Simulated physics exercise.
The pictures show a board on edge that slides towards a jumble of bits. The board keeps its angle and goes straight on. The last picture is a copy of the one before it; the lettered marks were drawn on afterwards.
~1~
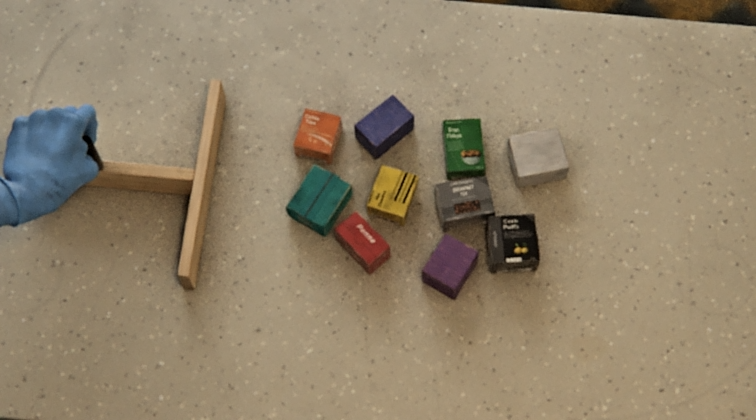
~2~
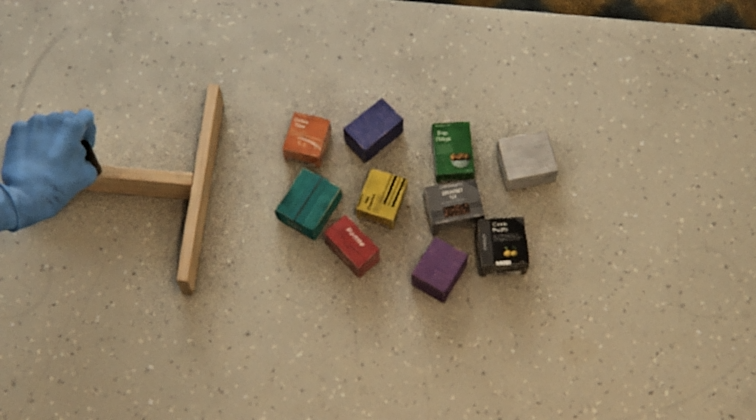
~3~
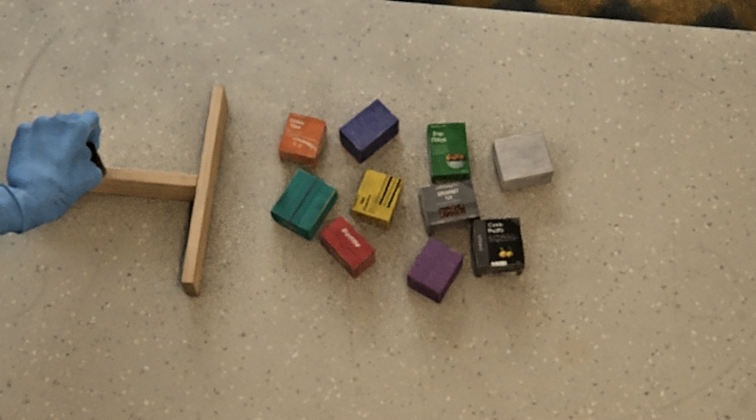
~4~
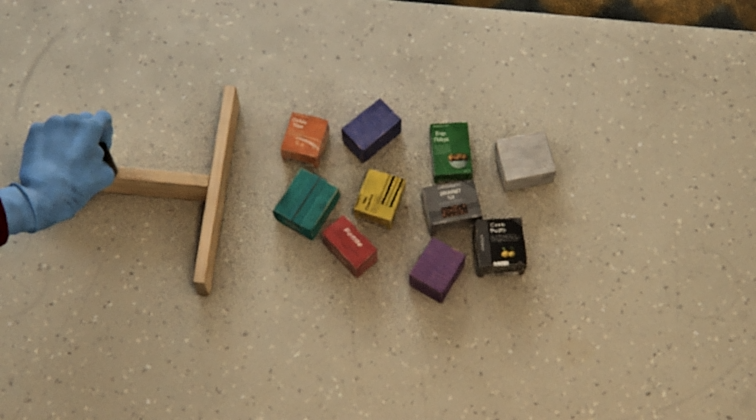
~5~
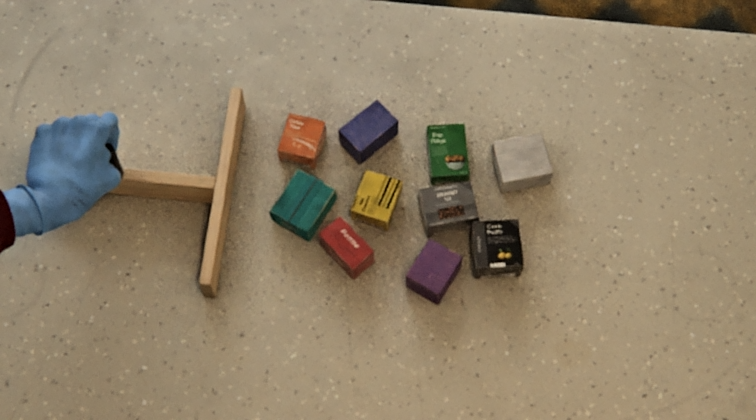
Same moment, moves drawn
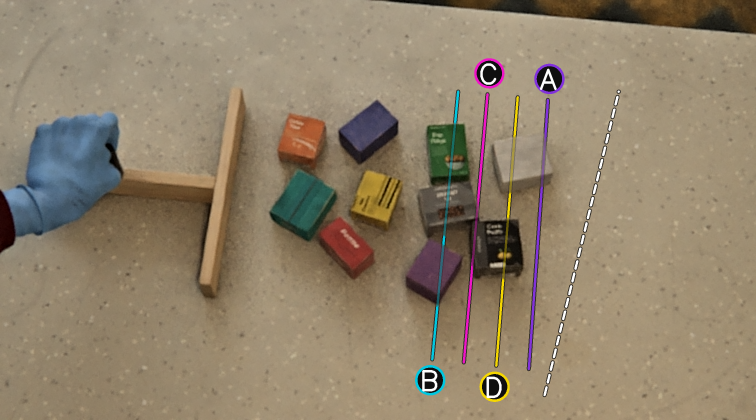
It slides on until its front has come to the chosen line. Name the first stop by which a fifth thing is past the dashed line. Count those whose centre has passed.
A.
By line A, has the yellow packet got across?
By then, yes.
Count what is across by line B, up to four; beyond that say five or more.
It has none across.
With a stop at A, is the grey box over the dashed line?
Yes.
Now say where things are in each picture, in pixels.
Blue block (384, 127); purple block (450, 267); orange box (318, 137), in the first frame.
Board (198, 180); grey box (454, 206), in the second frame.
Board (203, 181); white block (522, 161), in the third frame.
Board (215, 181); turquoise box (307, 204), in the fourth frame.
Board (221, 183); red packet (347, 248); blue block (368, 132); purple block (434, 272), in the fifth frame.
On the marked copy, A at (539, 230); B at (446, 221); C at (476, 223); D at (507, 227); the dashed line at (583, 237).
Following A. Soon after the start, board (333, 194); white block (521, 163); black packet (497, 250); none across.
Later, board (447, 205); white block (595, 172); grey box (566, 218); none across.
In the end, board (537, 214); white block (683, 180); grey box (655, 226); six across.
As for the rest, B gets none across; C gets only two across; D gets only four across.
